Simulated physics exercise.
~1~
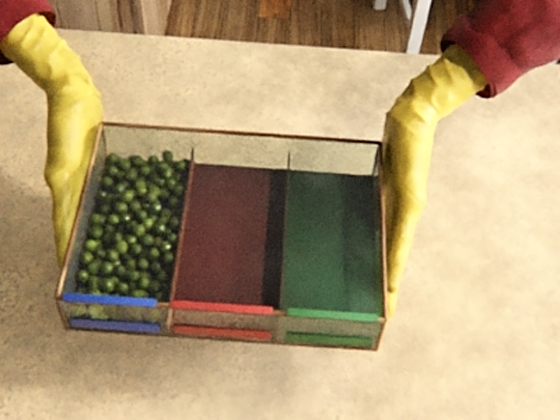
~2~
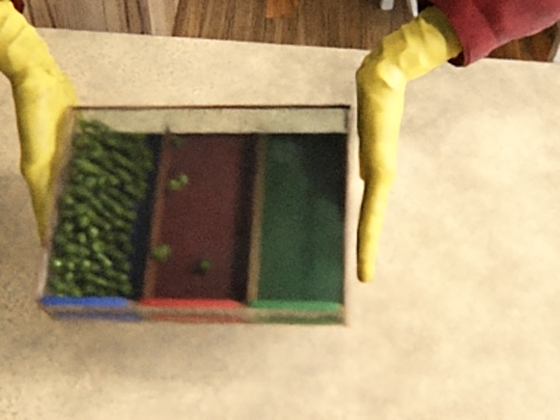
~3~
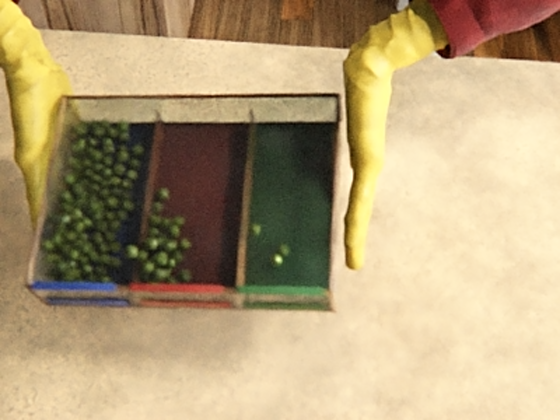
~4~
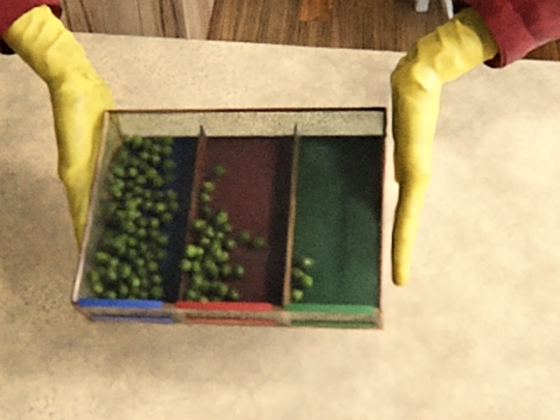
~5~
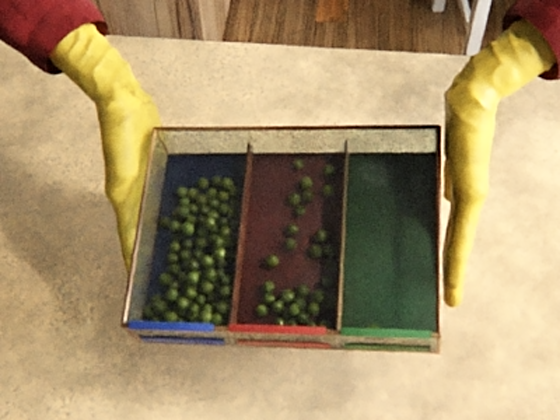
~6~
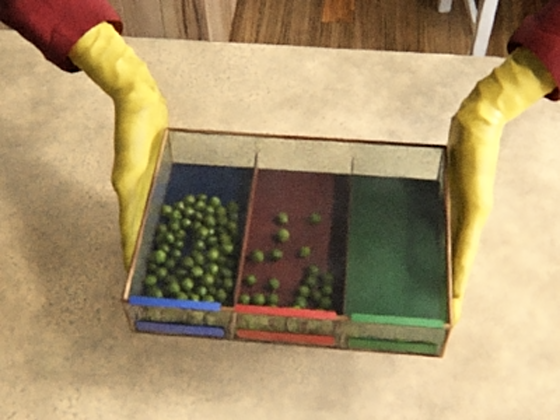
A clear box of small green olives, split into three sections, is held between two yellow-gloved hands above a pale speckled tabletop, seen from above. Blue lies at left, red in the middle and green at right, with every olive packed in the blue section. The hands shift the box left and shake it, and olives spill over into the red section, a few reaching the green. The box then moves back right and tilts. It ends held nearly still, most olives in blue, a smaller group in red and green looking almost empty.
